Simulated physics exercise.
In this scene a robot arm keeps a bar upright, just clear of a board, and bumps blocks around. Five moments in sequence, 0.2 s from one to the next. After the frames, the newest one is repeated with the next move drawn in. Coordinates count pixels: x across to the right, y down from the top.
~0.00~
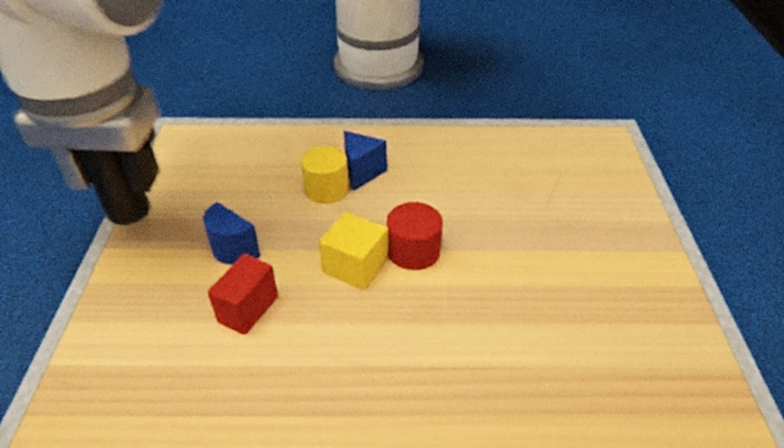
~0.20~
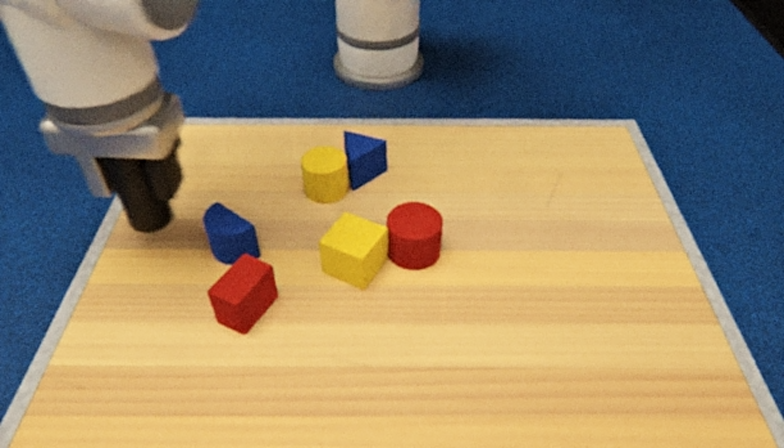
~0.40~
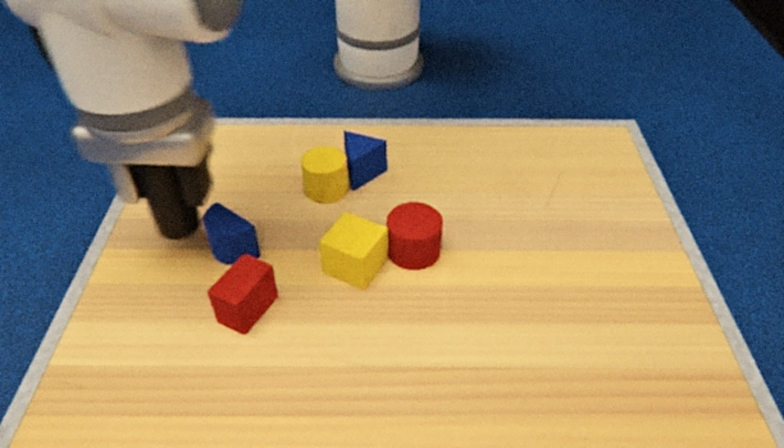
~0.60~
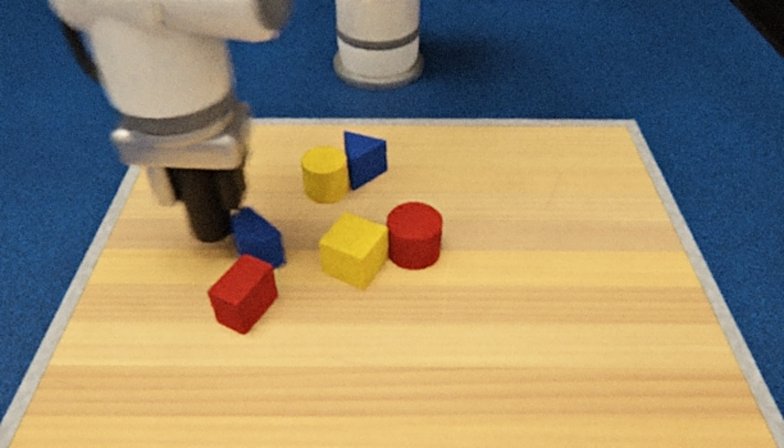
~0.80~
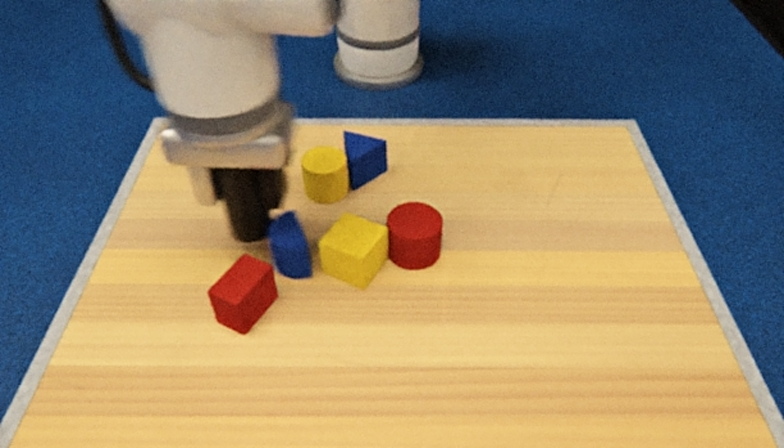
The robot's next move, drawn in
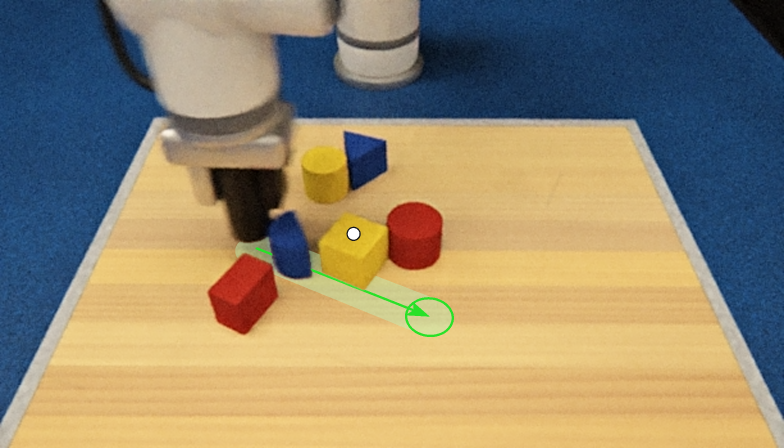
A robot arm moves right across the board, pushing a blue block toward the right.
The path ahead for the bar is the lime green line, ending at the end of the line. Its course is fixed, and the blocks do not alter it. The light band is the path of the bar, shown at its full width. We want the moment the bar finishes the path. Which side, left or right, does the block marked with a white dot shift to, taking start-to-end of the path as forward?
Facing from start to end, it shifts left.
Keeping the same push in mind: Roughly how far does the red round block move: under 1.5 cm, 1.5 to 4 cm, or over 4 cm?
Band: 1.5 to 4 cm.
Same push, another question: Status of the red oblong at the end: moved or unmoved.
Stays where it is.
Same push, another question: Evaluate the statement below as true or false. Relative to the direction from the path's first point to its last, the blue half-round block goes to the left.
The statement is false.
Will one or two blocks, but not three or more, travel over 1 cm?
It seems not.
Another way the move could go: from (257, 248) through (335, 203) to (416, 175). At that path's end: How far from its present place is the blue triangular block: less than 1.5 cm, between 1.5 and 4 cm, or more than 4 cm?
Displaced more than 4 cm.
Drawn move, straight from (257, 248) to (429, 317); the dot is on the yellow square.
The first path, step by step. One third of the way, bar (308, 250); blue half-round block (338, 263); yellow square (376, 245), turned 45° anticlockwise; red round block (421, 218).
Two thirds of the way, bar (367, 272); blue half-round block (380, 298), turned 30° clockwise; yellow square (426, 252), turned 85° anticlockwise; red round block (441, 213).
At the end, bar (431, 297); red oblong still; blue half-round block (406, 319), turned 95° clockwise; yellow square (463, 253), turned 145° anticlockwise; red round block (444, 212).
